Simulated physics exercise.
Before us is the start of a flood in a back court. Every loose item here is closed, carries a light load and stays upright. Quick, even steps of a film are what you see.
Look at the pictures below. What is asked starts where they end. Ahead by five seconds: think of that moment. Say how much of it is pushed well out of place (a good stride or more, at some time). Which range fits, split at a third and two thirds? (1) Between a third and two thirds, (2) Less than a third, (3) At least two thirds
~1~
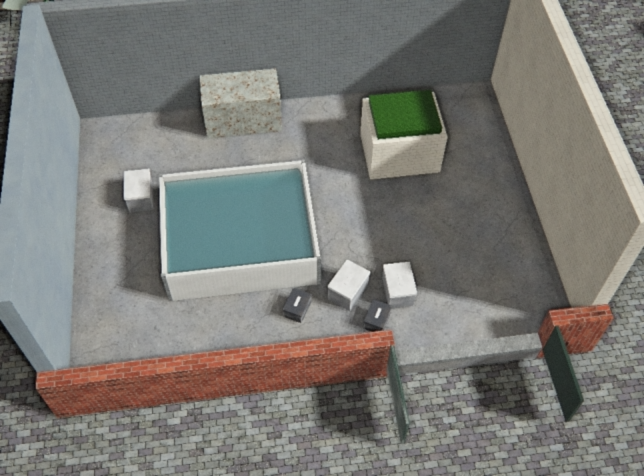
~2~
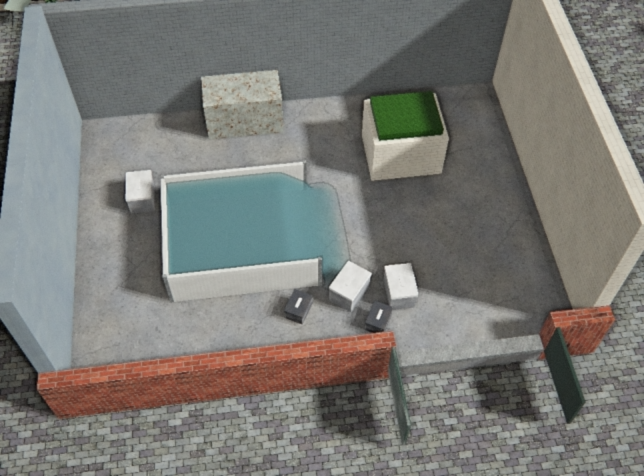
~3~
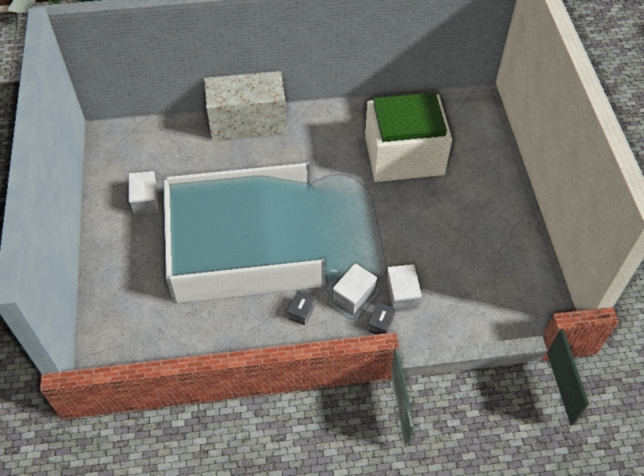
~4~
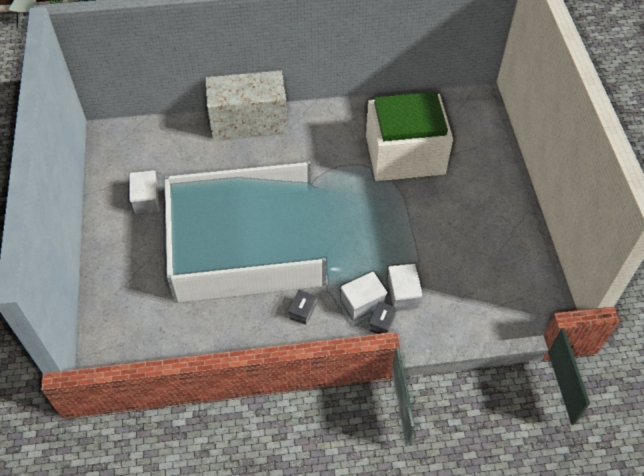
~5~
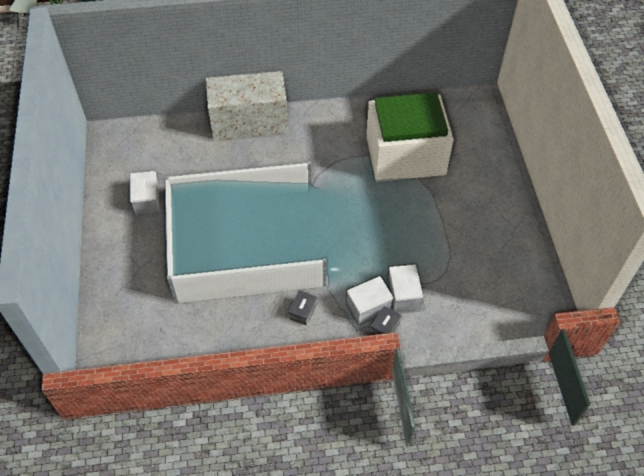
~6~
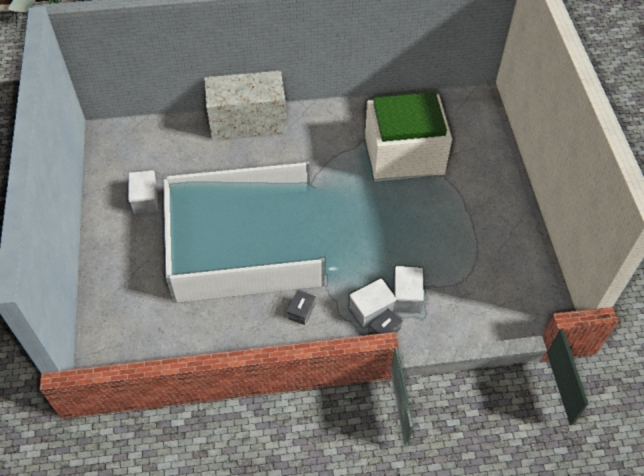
Between a third and two thirds.
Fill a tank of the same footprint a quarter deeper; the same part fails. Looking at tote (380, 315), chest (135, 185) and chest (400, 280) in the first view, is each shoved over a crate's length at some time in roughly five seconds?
Went the distance, fell short, went the distance.
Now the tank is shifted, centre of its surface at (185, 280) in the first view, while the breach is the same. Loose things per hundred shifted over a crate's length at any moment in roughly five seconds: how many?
That comes out at some 80 %.
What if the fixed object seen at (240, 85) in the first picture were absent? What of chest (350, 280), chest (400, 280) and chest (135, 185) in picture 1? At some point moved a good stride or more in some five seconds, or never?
In order: Got displaced, got displaced, stayed put.
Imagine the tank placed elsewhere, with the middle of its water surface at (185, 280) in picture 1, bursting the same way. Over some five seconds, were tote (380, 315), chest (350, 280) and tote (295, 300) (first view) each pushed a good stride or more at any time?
In turn: Beyond that mark, beyond that mark, beyond that mark.
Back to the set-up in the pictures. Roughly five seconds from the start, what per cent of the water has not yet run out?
Roughly 80 in a hundred.
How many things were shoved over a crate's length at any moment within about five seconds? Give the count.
The count is 2.
A moment on, 2 of 5 are well off their spots; 0 afloat.
Next, 2 of 5 are well off their spots; 0 afloat.
Later, 2 of 5 are well off their spots; 0 afloat.
In the end, 2 of 5 are well off their spots, and 2 have been at some point; 0 afloat.
